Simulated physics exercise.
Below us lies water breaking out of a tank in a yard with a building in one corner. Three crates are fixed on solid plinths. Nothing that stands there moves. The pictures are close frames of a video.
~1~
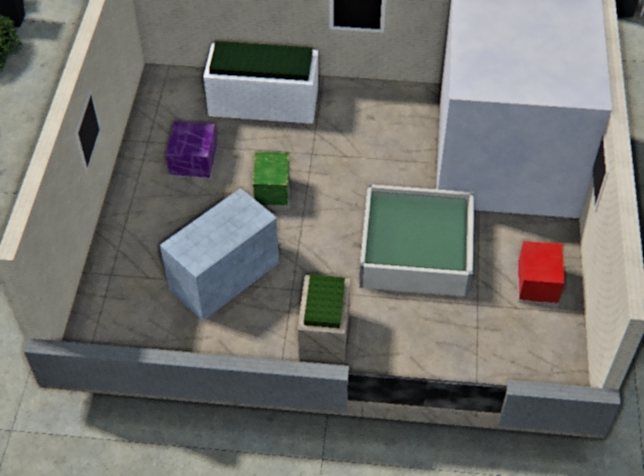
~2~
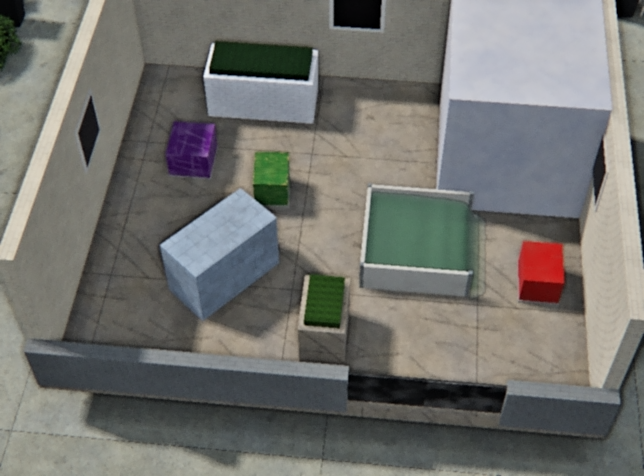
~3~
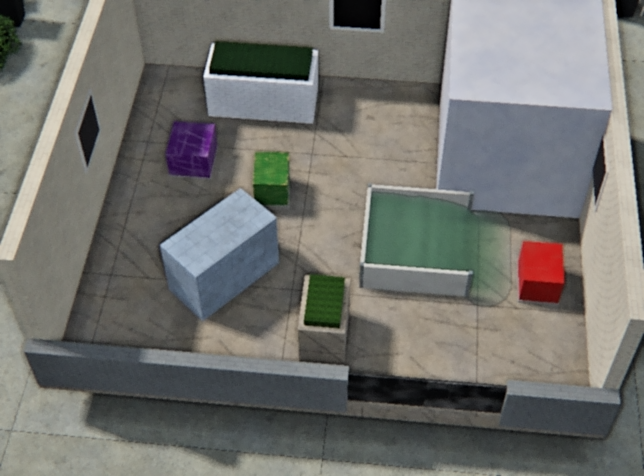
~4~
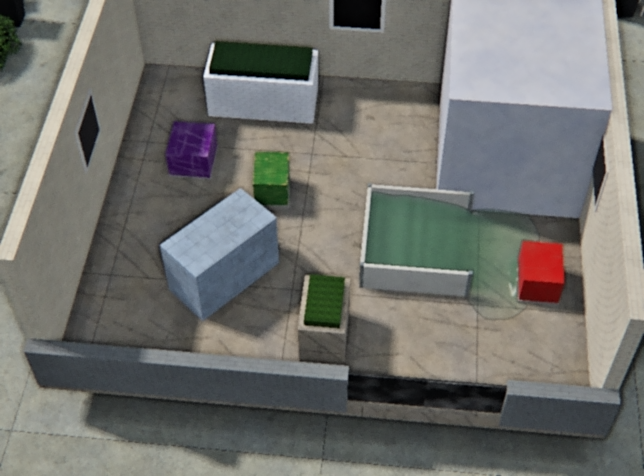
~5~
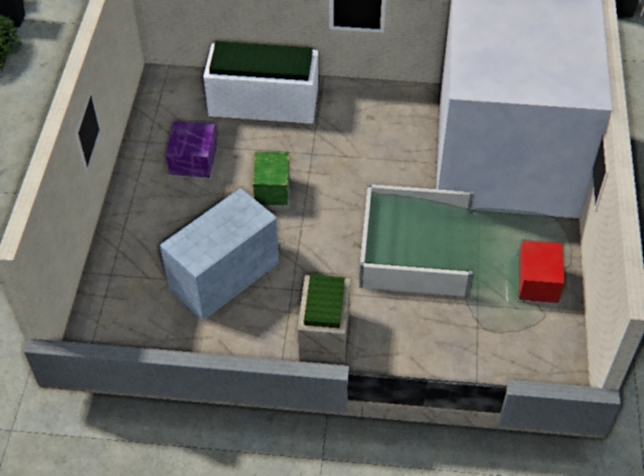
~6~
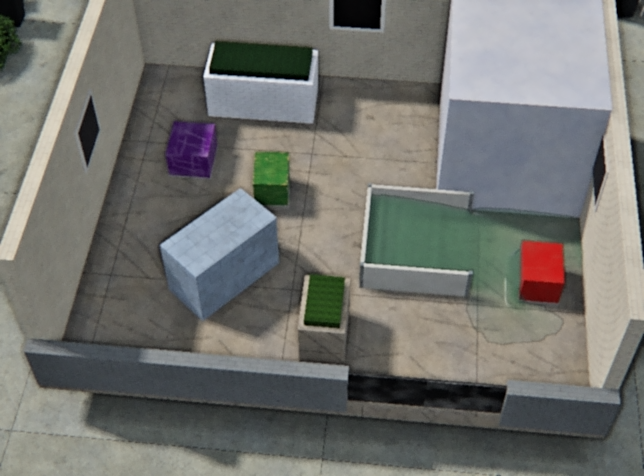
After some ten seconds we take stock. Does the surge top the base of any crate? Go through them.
In the end: The red crate is wetted; the purple crate escapes dry; the green crate escapes dry.
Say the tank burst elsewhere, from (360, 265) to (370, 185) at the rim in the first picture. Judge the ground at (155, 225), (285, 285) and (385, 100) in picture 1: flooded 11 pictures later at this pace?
In turn: Awash, flooded, free of water.
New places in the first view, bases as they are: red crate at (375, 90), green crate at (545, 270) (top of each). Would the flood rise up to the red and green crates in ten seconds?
My reading: Red stays dry, green ends up wet.
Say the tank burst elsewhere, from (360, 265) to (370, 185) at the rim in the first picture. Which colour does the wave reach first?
It is the green crate.
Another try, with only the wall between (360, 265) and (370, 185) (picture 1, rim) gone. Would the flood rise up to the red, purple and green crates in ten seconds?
Then: Red stays dry; purple ends up wet; green is wetted.
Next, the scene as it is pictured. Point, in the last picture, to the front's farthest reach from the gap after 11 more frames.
Roughly at (586, 412).
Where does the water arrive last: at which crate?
I say the purple one.
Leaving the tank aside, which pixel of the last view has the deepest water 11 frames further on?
Roughly at (575, 233).
A moment on, water covers 10 % of the floor; the red crate water round its plinth, the purple crate not reached, the green crate not reached.
Next, water covers 20 % of the floor; the red crate water round its plinth, the purple crate not reached, the green crate not reached.
Then, water covers 25 % of the floor; the red crate water round its plinth, the purple crate not reached, the green crate not reached.
Later, water covers 40 % of the floor; the red crate water round its plinth, the purple crate not reached, the green crate water round its plinth.
In the end, water covers 60 % of the floor; the red crate was topped, the purple crate stayed above the water, the green crate stayed above the water.
